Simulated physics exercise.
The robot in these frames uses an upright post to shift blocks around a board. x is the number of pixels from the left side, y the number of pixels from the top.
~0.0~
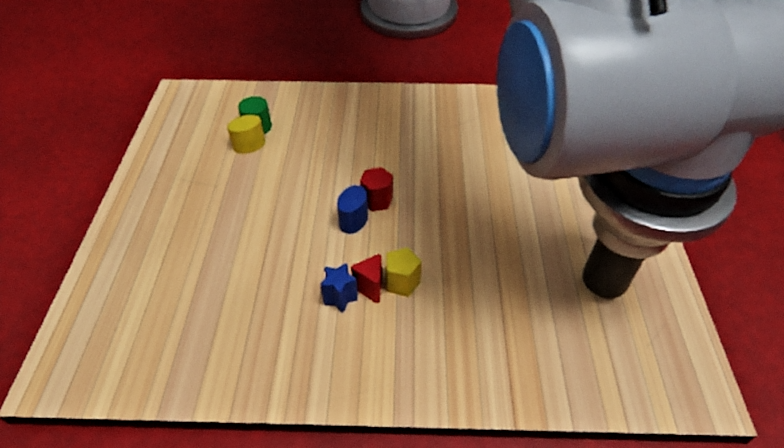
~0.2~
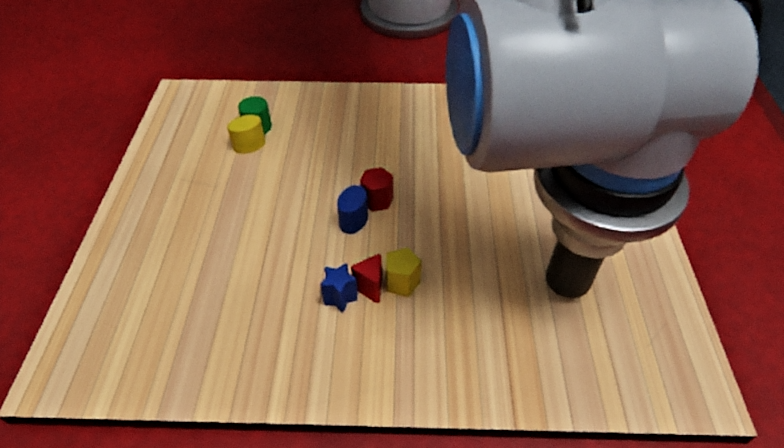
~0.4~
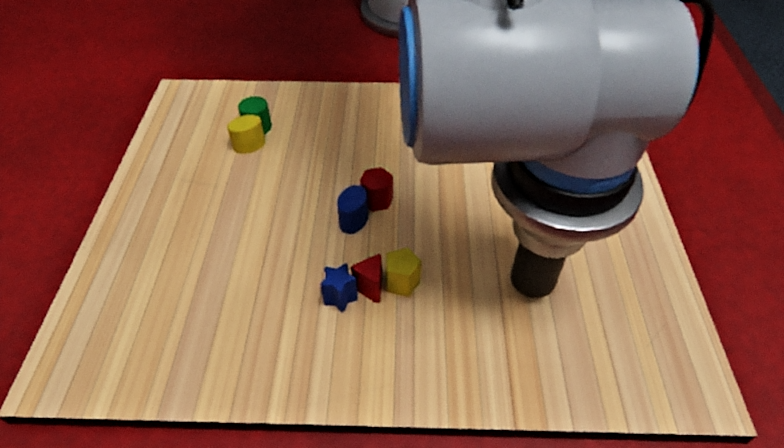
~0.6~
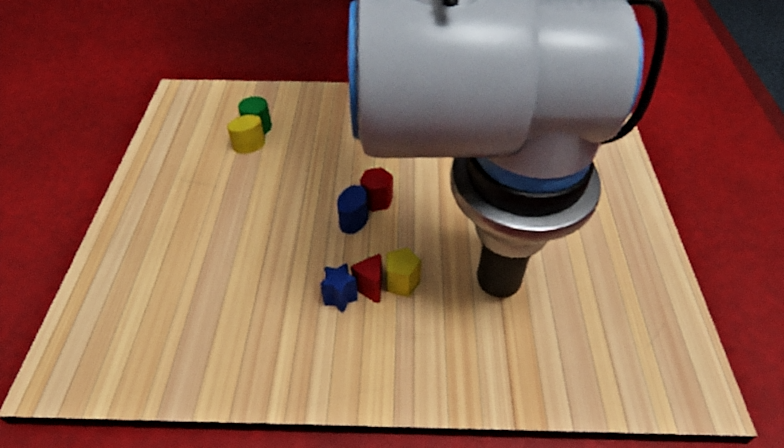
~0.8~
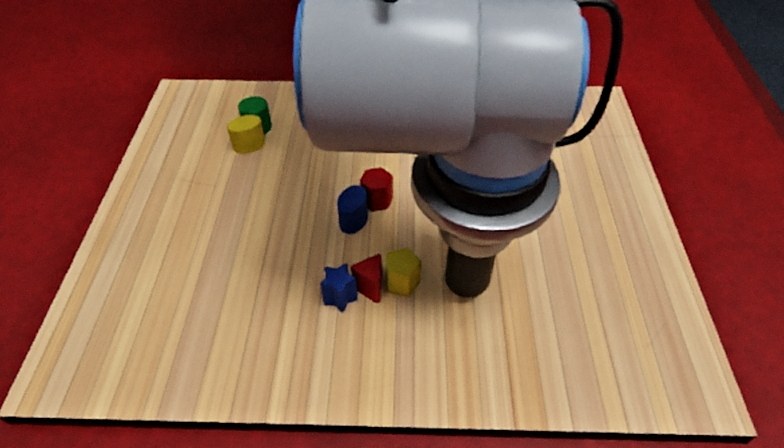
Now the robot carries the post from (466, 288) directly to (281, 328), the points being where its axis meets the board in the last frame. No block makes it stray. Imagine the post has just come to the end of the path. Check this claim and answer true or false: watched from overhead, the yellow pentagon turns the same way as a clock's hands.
True.
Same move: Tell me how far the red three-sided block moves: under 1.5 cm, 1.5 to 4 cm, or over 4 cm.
Middling, 1.5 to 4 cm.
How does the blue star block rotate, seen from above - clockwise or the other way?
Verdict: Clockwise.
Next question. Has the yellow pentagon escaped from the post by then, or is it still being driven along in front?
That block drops off.
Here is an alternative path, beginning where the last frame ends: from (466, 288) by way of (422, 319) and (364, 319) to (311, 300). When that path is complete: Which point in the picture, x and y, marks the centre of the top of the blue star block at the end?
At (297, 251).
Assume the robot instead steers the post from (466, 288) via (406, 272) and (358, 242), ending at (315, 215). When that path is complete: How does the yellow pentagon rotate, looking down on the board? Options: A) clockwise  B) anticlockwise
B
What follows on the original path. One third of the way, post at (404, 295); blue star block at (330, 277), turned 30° anticlockwise; red three-sided block at (352, 262), turned 20° anticlockwise; yellow pentagon at (382, 255), turned 15° clockwise.
Two thirds of the way, post at (341, 309); blue star block at (313, 274); red three-sided block at (347, 259), turned 30° anticlockwise; yellow pentagon at (376, 254), turned 40° clockwise.
At the end, post at (279, 321); blue star block at (297, 271), turned 40° clockwise; red three-sided block at (347, 259), turned 30° anticlockwise; yellow pentagon at (376, 254), turned 40° clockwise.
